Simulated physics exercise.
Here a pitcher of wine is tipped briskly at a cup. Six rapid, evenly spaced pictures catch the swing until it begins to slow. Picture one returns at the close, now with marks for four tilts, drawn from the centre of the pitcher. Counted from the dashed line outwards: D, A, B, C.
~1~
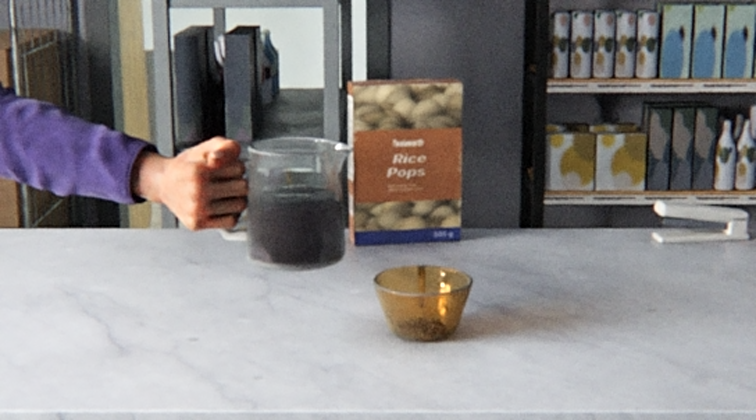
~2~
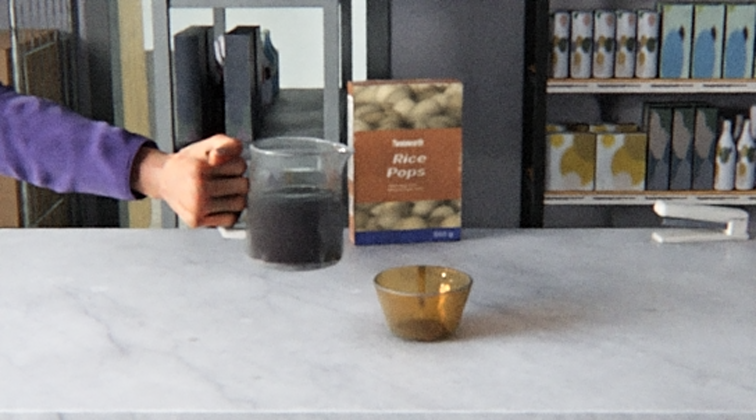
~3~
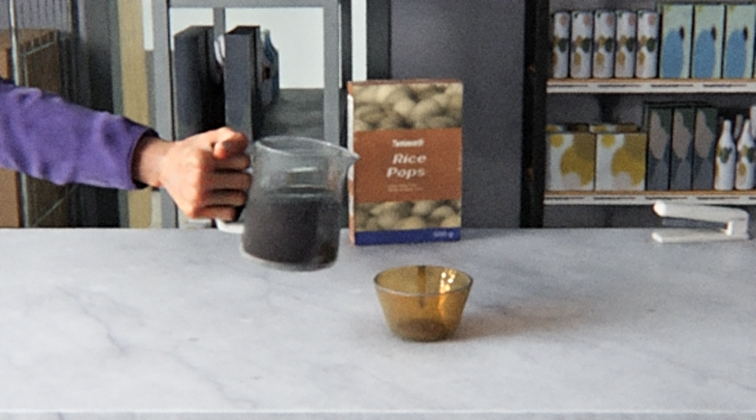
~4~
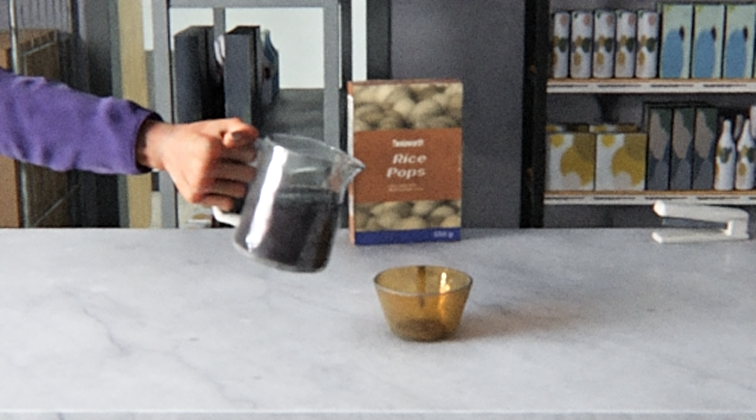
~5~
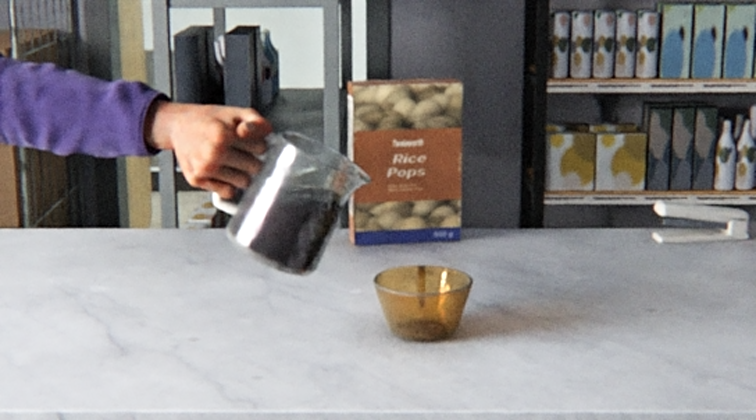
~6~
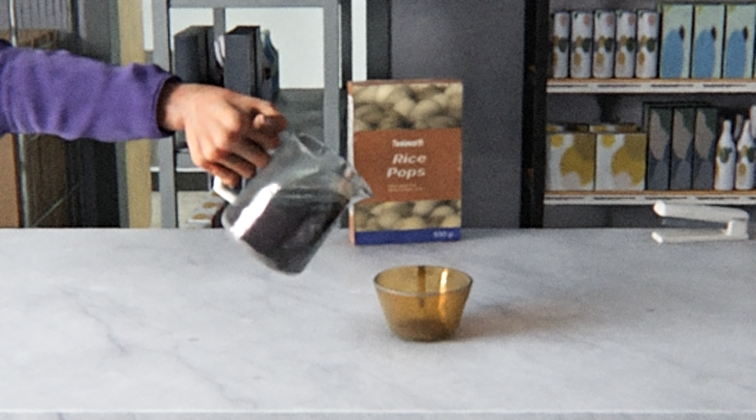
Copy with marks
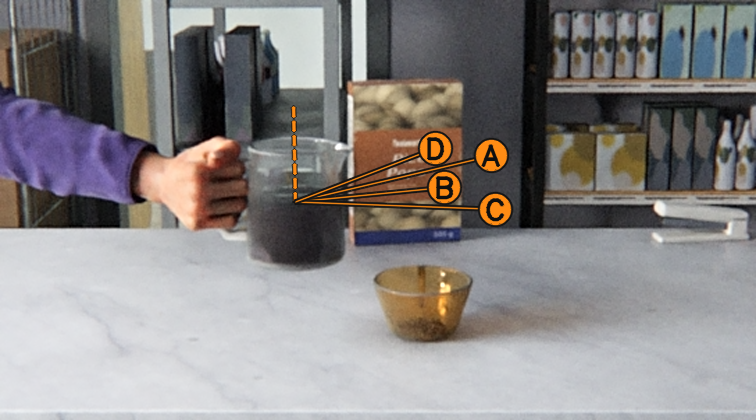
At a pale marble counter with stocked shelves behind, a purple-sleeved hand holds a clear pitcher of dark liquid upright beside a box of Rice Pops, then tilts it steadily rightward above and left of a small amber cup.
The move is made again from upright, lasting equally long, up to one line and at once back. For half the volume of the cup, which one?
Go for D.
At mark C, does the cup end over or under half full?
Over.
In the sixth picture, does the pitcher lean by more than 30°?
Yes.
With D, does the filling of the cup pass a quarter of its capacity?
Yes, it does.
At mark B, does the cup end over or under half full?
Over half.
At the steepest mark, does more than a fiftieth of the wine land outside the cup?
Yes, it does.
In orange, A at (474, 159); B at (427, 189); C at (478, 208); D at (419, 154).
For mark A, the cup ends with about 69 % of what it can hold; 9 % of the wine is spilt.
For mark B, the cup ends with about 79 % of what it can hold; 18 % of the wine is spilt.
For mark C, the cup ends with about 74 % of what it can hold; 35 % of the wine is spilt.
For mark D, the cup ends with about 52 % of what it can hold.
